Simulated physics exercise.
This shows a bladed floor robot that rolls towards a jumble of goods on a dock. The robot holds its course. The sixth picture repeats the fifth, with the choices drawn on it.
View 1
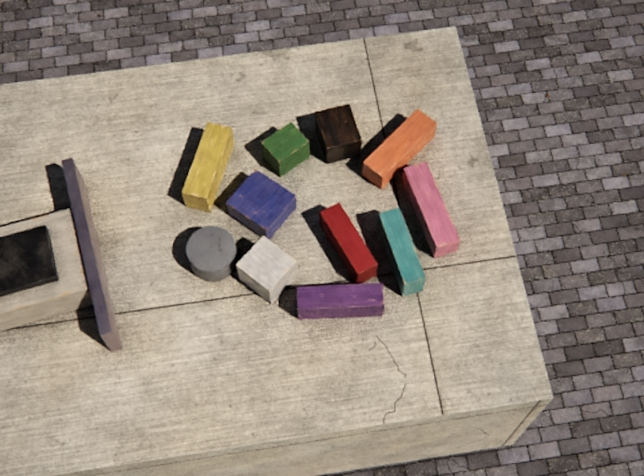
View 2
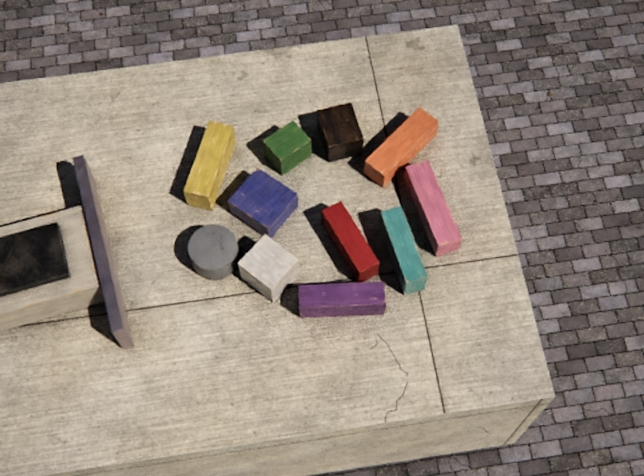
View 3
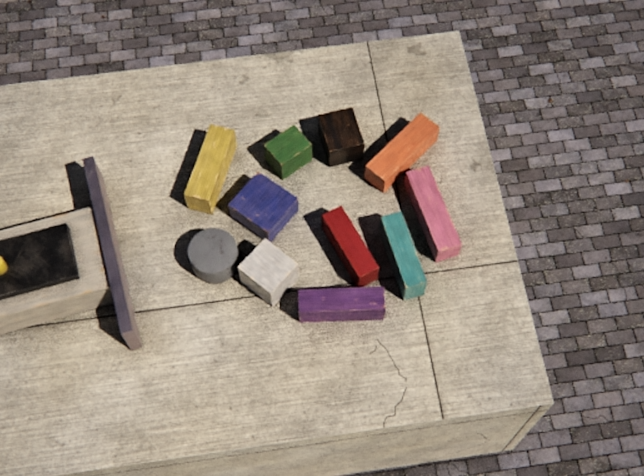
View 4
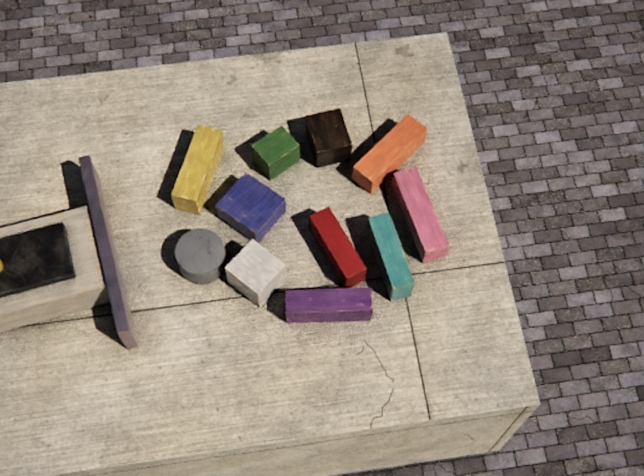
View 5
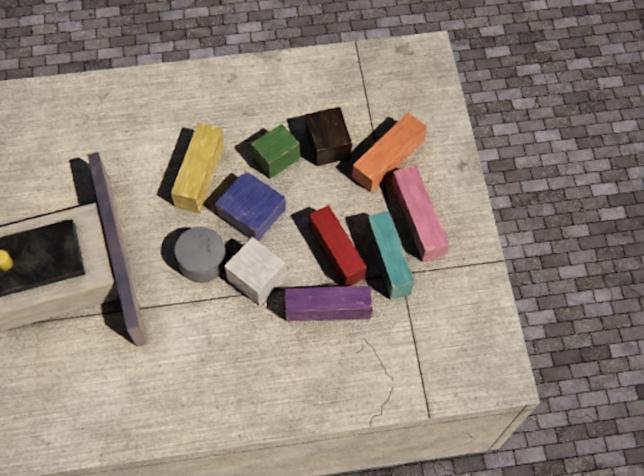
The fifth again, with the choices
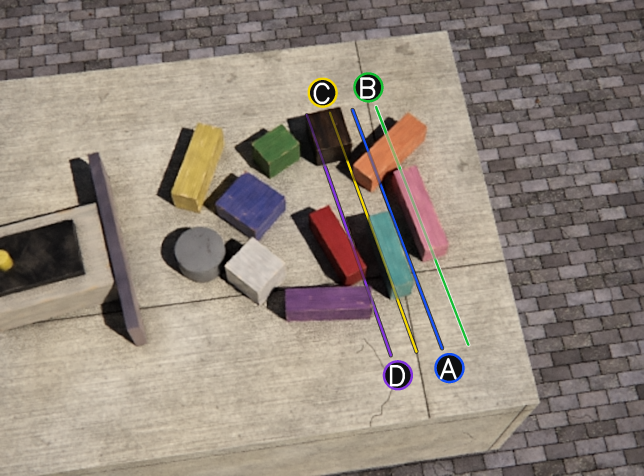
On a pale dock beside grey paving, a bladed floor robot edges right at the left while scattered coloured goods lie still.
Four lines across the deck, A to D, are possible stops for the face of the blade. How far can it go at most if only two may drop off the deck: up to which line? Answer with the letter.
It can go as far as A.
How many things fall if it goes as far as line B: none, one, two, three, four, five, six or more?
Three.
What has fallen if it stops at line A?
The pink bar.
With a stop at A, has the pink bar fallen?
By then, yes.
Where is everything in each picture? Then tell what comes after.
In the first frame, orange bar (400, 149); yellow bar (209, 167); purple bar (340, 301).
In the second frame, robot (28, 258); black crate (340, 133).
In the third frame, robot (37, 259); turquoise bar (402, 256).
In the fourth frame, robot (34, 258); pink bar (419, 215).
In the fifth frame, robot (43, 255); green crate (276, 151); blue crate (251, 206); orange bar (390, 152).
On the marked copy, A at (395, 222); B at (419, 219); C at (371, 225); D at (347, 228).
Taking A. A third of the way, robot (148, 242); yellow bar (216, 163); white crate (271, 277).
Two thirds of the way, robot (250, 229); pink bar (425, 212); orange bar (405, 141).
When it is over, robot (329, 219); pink bar over the edge; turquoise bar (496, 235); one fallen.
As for the rest, B drops three; C is within the limit but short; D is within the limit but short.
